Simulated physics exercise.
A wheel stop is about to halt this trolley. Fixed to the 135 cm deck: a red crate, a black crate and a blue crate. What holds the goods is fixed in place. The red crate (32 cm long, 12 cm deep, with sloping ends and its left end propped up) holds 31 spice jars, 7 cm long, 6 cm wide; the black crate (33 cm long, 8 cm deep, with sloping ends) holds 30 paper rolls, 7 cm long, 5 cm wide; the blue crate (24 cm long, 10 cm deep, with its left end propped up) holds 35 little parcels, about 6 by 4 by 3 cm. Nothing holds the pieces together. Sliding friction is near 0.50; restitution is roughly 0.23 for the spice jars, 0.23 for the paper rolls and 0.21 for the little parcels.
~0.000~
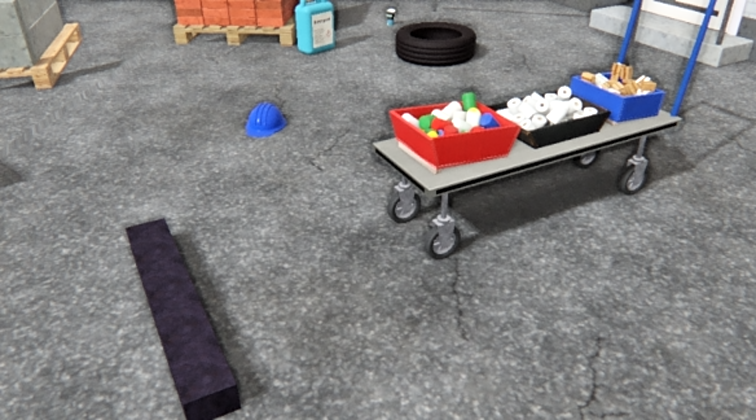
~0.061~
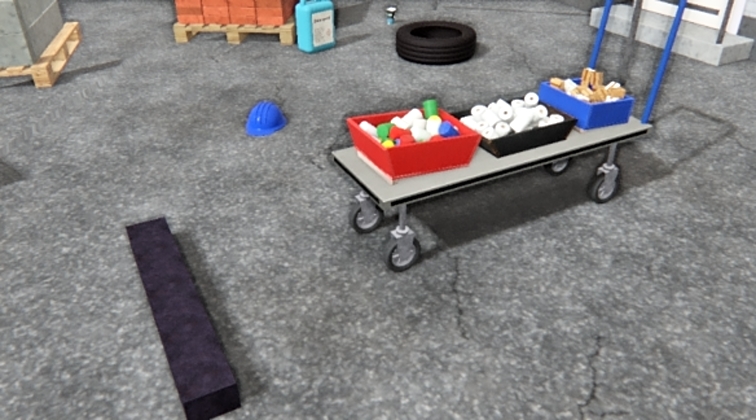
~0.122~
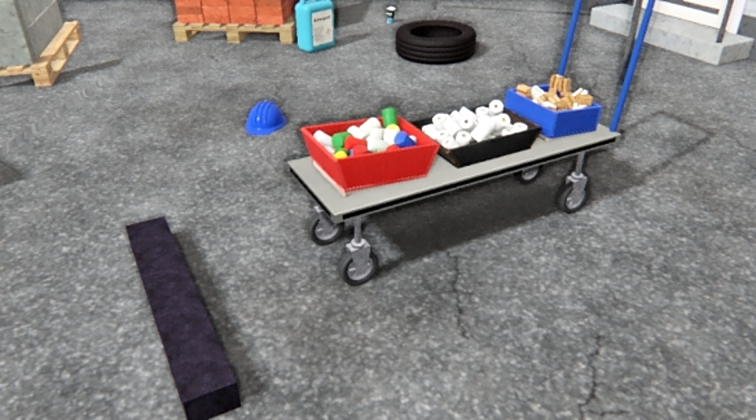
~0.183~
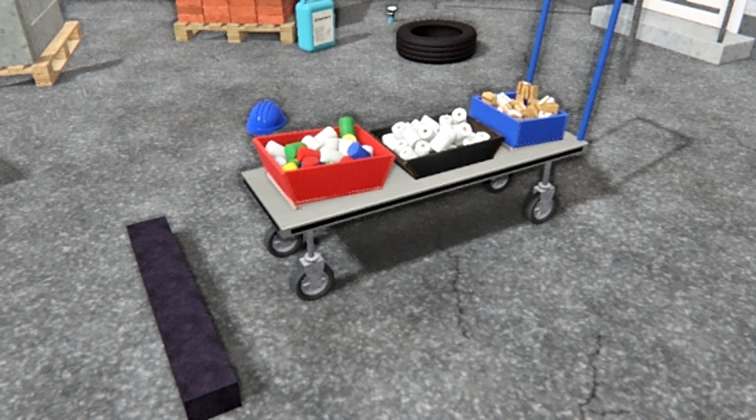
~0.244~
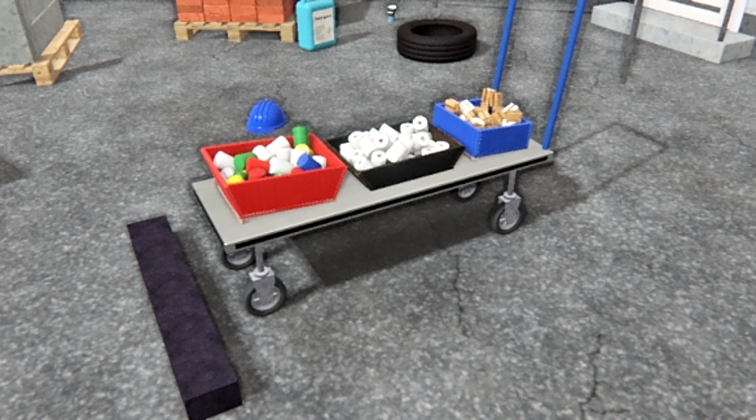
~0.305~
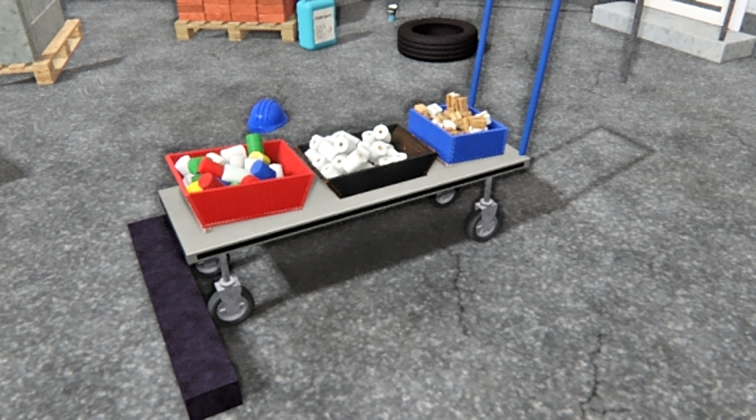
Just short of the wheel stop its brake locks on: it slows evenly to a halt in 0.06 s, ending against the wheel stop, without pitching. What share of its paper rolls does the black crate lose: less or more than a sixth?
It sheds over a sixth of them.
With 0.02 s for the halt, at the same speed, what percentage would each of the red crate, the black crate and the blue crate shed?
In that case red crate 20, black crate 50, blue crate 20 per cent.
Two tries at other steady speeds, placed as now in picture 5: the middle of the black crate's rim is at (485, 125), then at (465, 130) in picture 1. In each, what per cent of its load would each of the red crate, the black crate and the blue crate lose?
Red crate 0 then 0, black crate 10 then 0, blue crate 0 then 0 per cent.
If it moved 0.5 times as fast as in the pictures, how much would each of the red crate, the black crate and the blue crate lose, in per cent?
In that case red crate 0, black crate 10, blue crate 0 per cent.
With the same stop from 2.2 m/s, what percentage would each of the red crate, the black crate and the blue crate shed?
In that case red crate 0, black crate 20, blue crate 0 per cent.
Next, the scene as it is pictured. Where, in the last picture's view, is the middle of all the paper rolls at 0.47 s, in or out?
At about (325, 146).
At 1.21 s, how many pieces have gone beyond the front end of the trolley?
About 5.
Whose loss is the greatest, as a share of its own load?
The black crate.
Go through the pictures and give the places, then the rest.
In the first frame (places track the rim corner closest to us here), black crate (529, 131); red crate (433, 138); 89 cm to go; all still inside.
Black crate (491, 140); red crate (387, 148); 70 cm to go, in the second frame.
Black crate (449, 150); red crate (337, 159); 51 cm to go, in the third frame.
Black crate (406, 161); red crate (285, 172); 32 cm to go, in the fourth frame.
Black crate (359, 172); red crate (228, 185); 13 cm to go, in the fifth frame.
Black crate (328, 179); red crate (189, 194); stopping; all still inside, in the sixth frame.
After 0.35 s, the red crate has all 31, the black crate is down by 1 of 30 and the blue crate has all 35.
After 0.47 s, the red crate is down by 3 of 31, the black crate is down by 7 of 30 and the blue crate is down by 3 of 35.
After 0.70 s, the red crate is down by 5 of 31, the black crate is down by 10 of 30 and the blue crate is down by 3 of 35.
Outcome (at 1.21 s), the red crate is down by 5 of 31, the black crate is down by 10 of 30 and the blue crate is down by 3 of 35. Asked share, 10 of 30, 33 per cent.
